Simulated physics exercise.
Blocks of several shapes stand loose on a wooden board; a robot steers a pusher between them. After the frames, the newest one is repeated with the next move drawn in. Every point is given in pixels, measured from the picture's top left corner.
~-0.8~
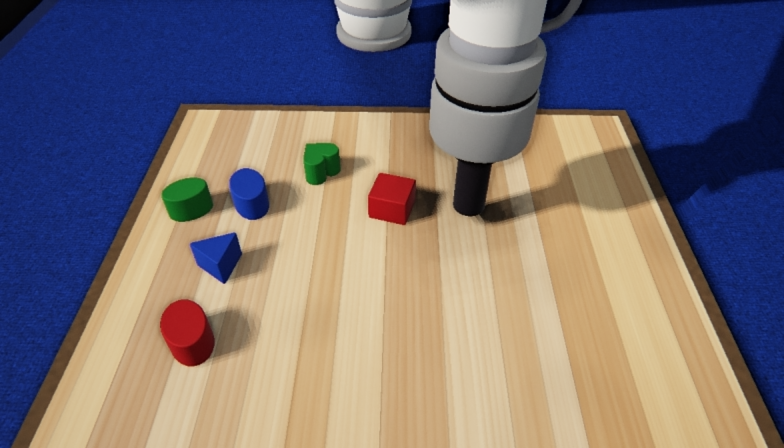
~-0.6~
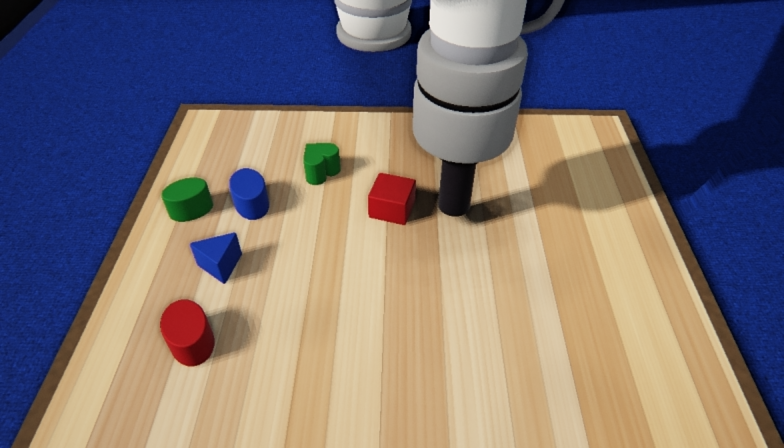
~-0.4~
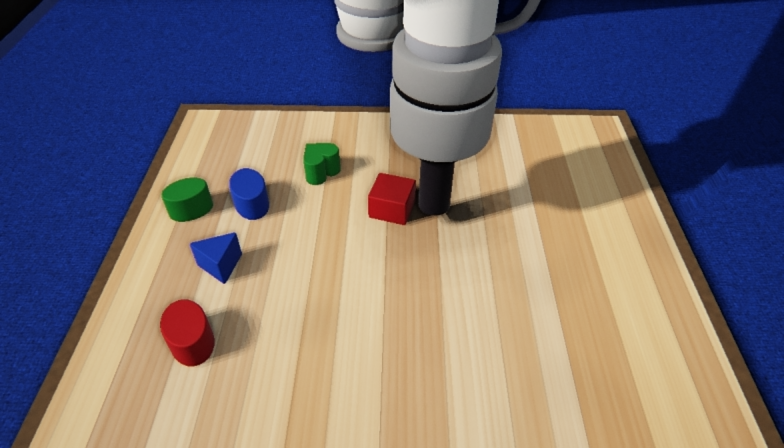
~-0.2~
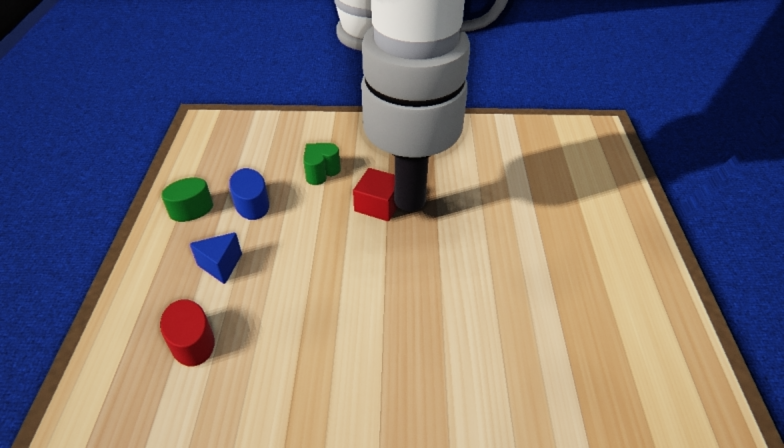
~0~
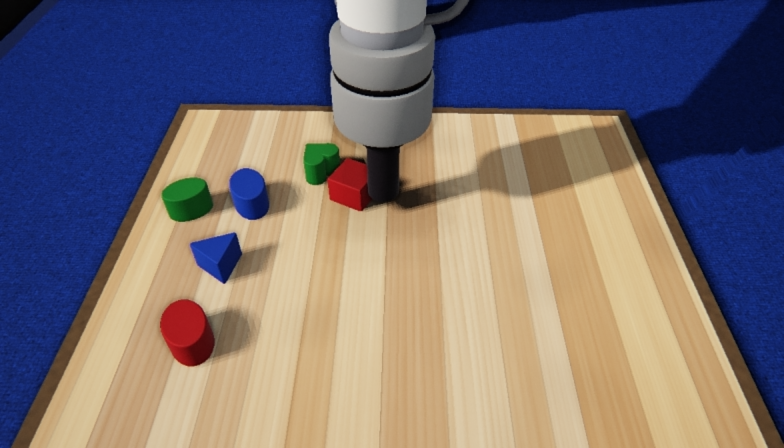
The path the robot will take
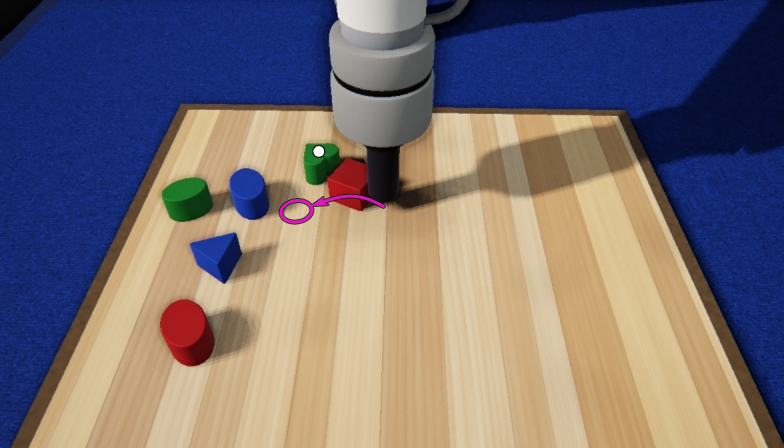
To begin with, a robot's dark pusher stands to the right of a red block on a wooden board scattered with green, blue and red shapes. The pusher moves left until it reaches the red block, then pushes it left and slightly away, close beside the green heart, while the other shapes stay still.
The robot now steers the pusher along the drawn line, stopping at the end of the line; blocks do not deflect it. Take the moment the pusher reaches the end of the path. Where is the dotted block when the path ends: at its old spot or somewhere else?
It will be nudged away from its spot.
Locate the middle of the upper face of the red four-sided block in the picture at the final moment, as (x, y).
Its top centre lands on (302, 162).
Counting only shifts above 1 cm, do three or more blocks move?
Final answer: No.
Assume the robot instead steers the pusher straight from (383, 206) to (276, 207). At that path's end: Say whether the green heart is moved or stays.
Once the path is done, it is somewhere new.
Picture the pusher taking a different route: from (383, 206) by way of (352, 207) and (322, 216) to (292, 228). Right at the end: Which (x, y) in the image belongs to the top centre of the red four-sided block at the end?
The red four-sided block ends near (318, 169).
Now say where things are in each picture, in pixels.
Tip of the pusher at (469, 206), middles of tops, blue oval at (247, 182), green heart at (319, 151), red four-sided block at (392, 187), in the first picture.
Pusher at (454, 206), nothing pushed, in the second picture.
Pusher at (434, 205), nothing pushed, in the third picture.
Pusher at (410, 201), red four-sided block at (378, 183), in the fourth picture.
Pusher at (383, 192), blue oval at (247, 182), green heart at (319, 151), red four-sided block at (353, 173), in the fifth picture.
The line goes from (383, 206) through (356, 197) and (326, 201) to (296, 211); the dot is on the green heart.
On the path given first. One third of the way, pusher at (355, 182); green heart at (309, 146); red four-sided block at (328, 162).
Two thirds of the way, pusher at (324, 186); green heart at (300, 140), turned 20° clockwise; red four-sided block at (305, 161), turned 40° clockwise.
At the end, pusher at (294, 196); blue oval unmoved; green heart at (300, 140), turned 20° clockwise; red four-sided block at (302, 162), turned 45° clockwise.
